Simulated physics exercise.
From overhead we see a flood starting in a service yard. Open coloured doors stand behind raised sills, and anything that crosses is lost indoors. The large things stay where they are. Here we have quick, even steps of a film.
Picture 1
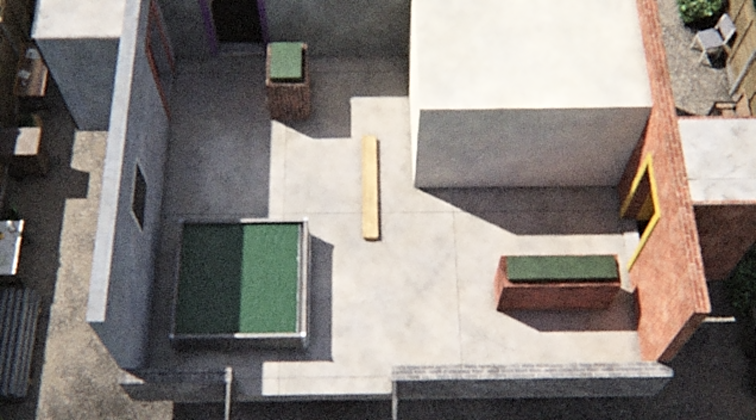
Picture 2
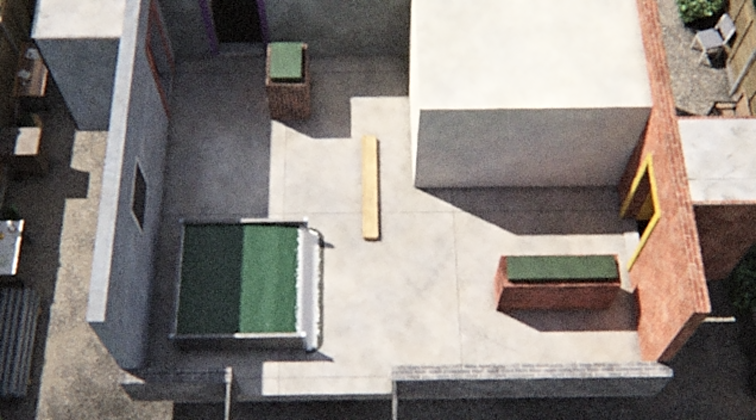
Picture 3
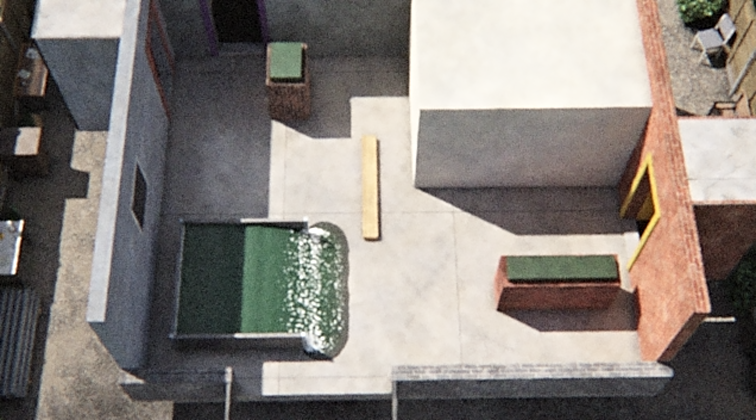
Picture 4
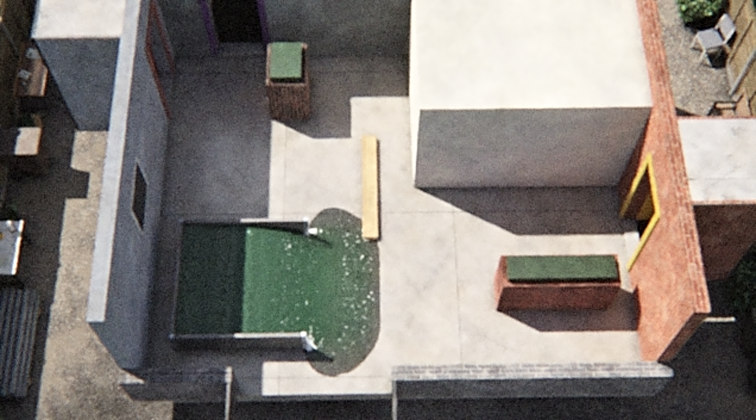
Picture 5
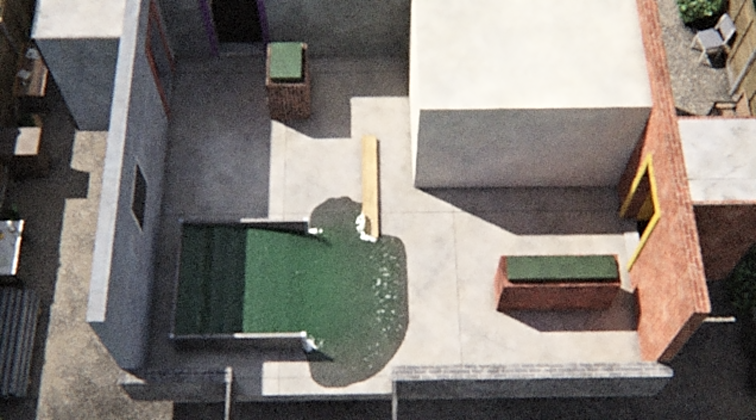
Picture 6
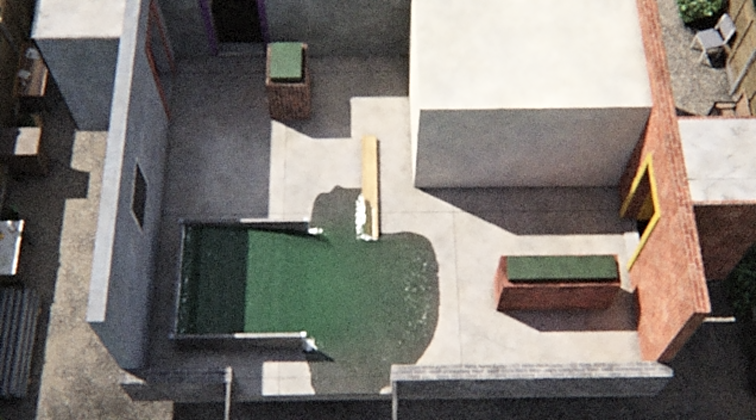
Walled service yard from overhead, green water bursting from the right side of an open tank and spreading past a yellow beam.
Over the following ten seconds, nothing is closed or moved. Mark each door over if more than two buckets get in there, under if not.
Yellow door: Over, red door: Under, purple door: Under.
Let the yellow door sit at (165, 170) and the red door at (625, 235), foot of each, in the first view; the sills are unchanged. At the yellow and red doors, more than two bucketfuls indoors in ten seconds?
The yellow door falls short, and the red door overflows.
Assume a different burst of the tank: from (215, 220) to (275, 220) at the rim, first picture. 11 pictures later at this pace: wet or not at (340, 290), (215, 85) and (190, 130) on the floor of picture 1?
Sequence of results: Missed by the flood, reached by the flood, reached by the flood.
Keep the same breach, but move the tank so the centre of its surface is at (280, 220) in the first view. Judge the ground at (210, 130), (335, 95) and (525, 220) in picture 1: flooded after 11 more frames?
As listed: Not flooded, awash, under water.
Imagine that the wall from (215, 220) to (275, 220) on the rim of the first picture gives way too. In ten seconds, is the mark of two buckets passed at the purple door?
Going through it, purple ends up above.
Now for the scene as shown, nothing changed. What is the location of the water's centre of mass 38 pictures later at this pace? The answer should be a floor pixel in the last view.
Somewhere around (470, 265) in the last view.
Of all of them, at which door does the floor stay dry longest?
The door marked red.
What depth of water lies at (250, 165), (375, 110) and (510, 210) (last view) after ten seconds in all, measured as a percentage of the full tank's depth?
Going place by place: 2 %, 6 % and 12 %.
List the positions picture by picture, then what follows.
The first picture shows the open tank at (241, 278) is whole and still.
In the second picture, the front is at (314, 233), out from the gap at (304, 286).
In the third picture, water pours out at (305, 286) and has run to (328, 227).
In the fourth picture, the front is at (362, 227), out from the gap at (305, 287).
In the fifth picture, the front is at (362, 209), out from the gap at (305, 287).
In the sixth picture, the front is at (424, 242), out from the gap at (305, 287).
A moment on, water covers 35 % of the floor; the yellow door not reached, the red door not reached, the purple door not reached.
Next, water covers 55 % of the floor; the yellow door under two buckets in, the red door not reached, the purple door not reached.
Then, water covers 60 % of the floor; the yellow door over two buckets in, the red door not reached, the purple door not reached.
Later, water covers 60 % of the floor; the yellow door far over two buckets in, the red door not reached, the purple door wet at the sill, nothing in.
In the end, water covers 70 % of the floor; the yellow door far over two buckets in, the red door wet at the sill, nothing in, the purple door wet at the sill, nothing in.
